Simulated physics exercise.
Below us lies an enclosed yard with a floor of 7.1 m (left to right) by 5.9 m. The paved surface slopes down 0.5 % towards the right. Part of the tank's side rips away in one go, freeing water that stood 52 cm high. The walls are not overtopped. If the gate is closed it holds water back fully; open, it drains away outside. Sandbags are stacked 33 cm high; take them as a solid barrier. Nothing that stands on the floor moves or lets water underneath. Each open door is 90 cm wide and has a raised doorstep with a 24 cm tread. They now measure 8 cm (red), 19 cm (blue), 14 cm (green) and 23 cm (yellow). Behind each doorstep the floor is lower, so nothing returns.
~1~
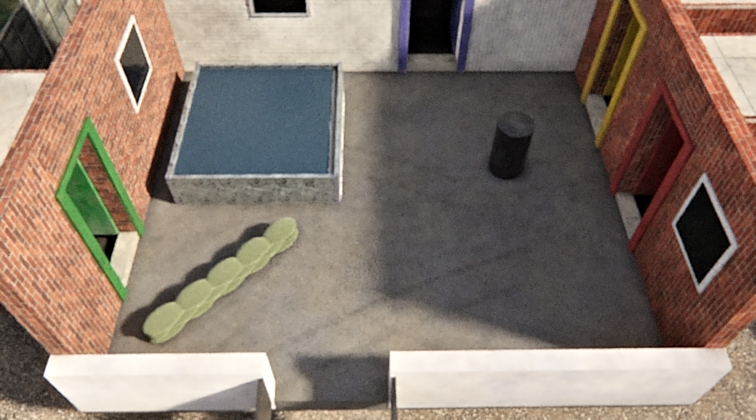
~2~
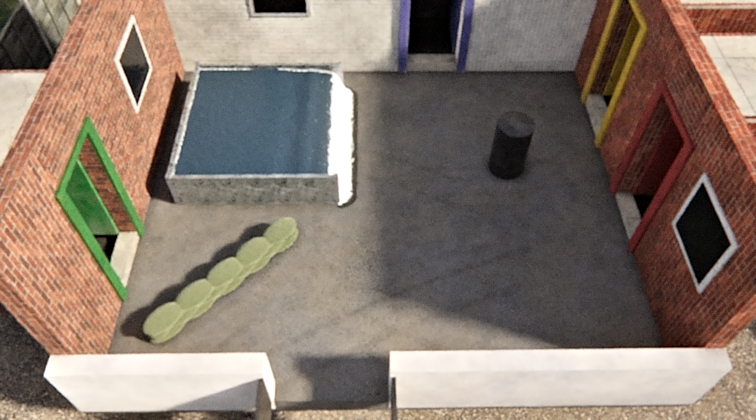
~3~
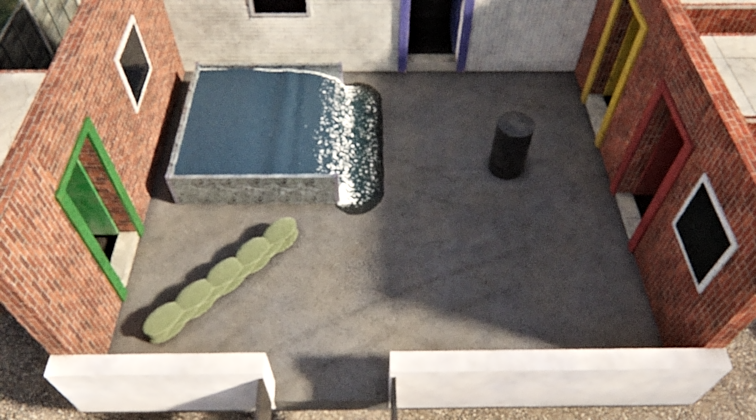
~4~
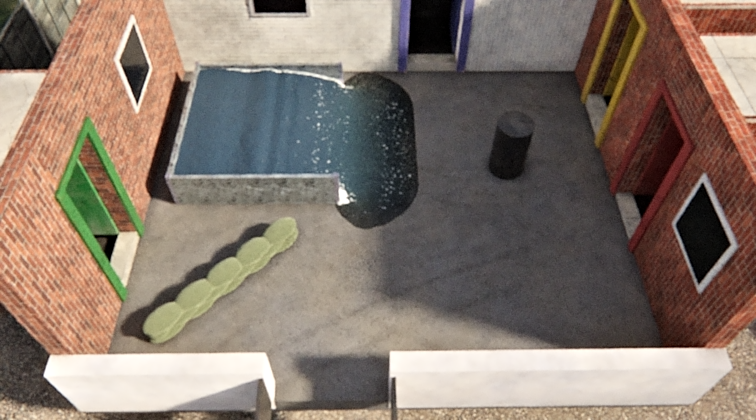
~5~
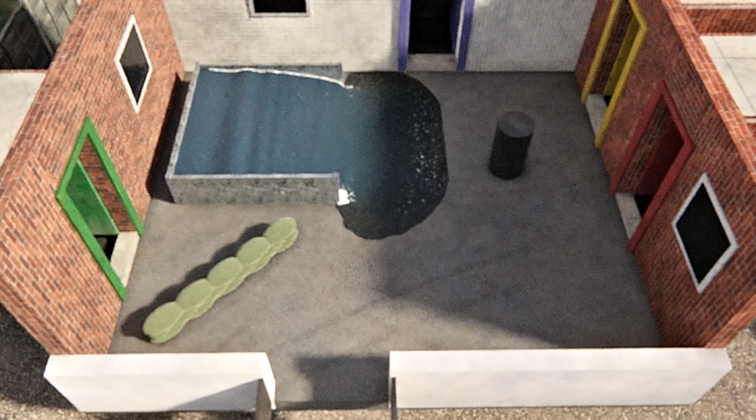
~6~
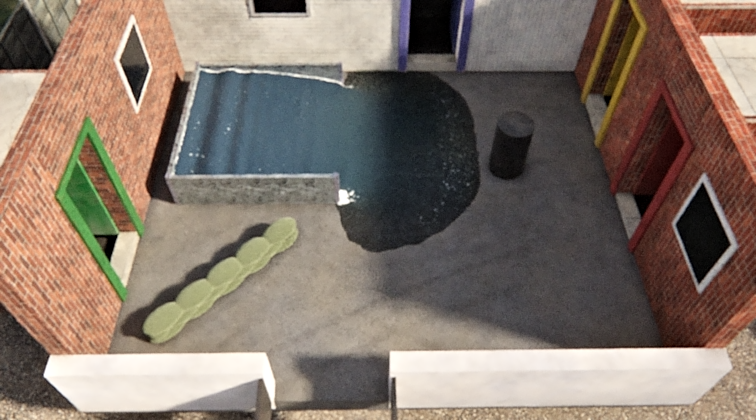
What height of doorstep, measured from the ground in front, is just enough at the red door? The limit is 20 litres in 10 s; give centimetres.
About 14 cm.
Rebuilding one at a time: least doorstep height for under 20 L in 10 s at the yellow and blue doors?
Roughly 27 cm at yellow and 10.0 cm at blue.
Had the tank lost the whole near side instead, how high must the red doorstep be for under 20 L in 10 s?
Some 7.0 cm.
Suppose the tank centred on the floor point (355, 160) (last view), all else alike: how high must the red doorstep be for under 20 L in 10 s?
Some 20 cm.
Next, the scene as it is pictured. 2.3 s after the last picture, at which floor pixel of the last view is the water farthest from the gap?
Near (669, 378).
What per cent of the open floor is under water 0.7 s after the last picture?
Near 35 per cent is wet.
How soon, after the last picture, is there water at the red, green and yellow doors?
Arrival: Red 1.0 s, green 7.5 s, yellow 0.7 s.
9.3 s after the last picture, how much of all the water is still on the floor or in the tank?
About 92 per cent.
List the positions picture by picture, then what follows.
Still water, 52 cm deep, in the tank at (262, 119); the red door at (646, 175) is dry, in the first picture.
The front is at (349, 199), 0.2 m from the gap at (338, 135); 0.3 m2 of floor is wet, 52 cm left at the back, in the second picture.
The gap is at (338, 136), the front 0.6 m out at (377, 196); the back of the tank holds 52 cm, in the third picture.
The front is at (411, 190), 1.2 m from the gap at (338, 137); 3.2 m2 of floor is wet, 52 cm left at the back, in the fourth picture.
Water pours out at (338, 137) and has run 1.6 m, to (442, 181); about 7 cm deep outside, 52 cm at the back, in the fifth picture.
The gap is at (338, 137), the front 2.2 m out at (475, 172); the back of the tank holds 49 cm; the red door at (646, 175), 4.6 m from the gap, is still 2.3 m from the nearest water, in the sixth picture.
Then, 0.7 s after the last picture water covers 35 % of the floor, deepest (26 cm) near (487, 155); it has not reached the red door.
Then, 2.3 s after the last picture water covers 55 % of the floor, deepest (38 cm) near (538, 95); 15 cm at the red door, 27 litres in over its 8 cm doorstep.
Then, 9.3 s after the last picture water covers 95 % of the floor, deepest (16 cm) near (100, 383); 10 cm at the red door, 97 litres in over its 8 cm doorstep.
At the red door as built, the water peaked near 17 cm, 3.1 s after the last picture.
Run again over the same 10 s with other heights there, 44 litres in over 11.5 cm, 9 litres over 15.5 cm. The limit of 20 litres is kept from about 14 cm up.
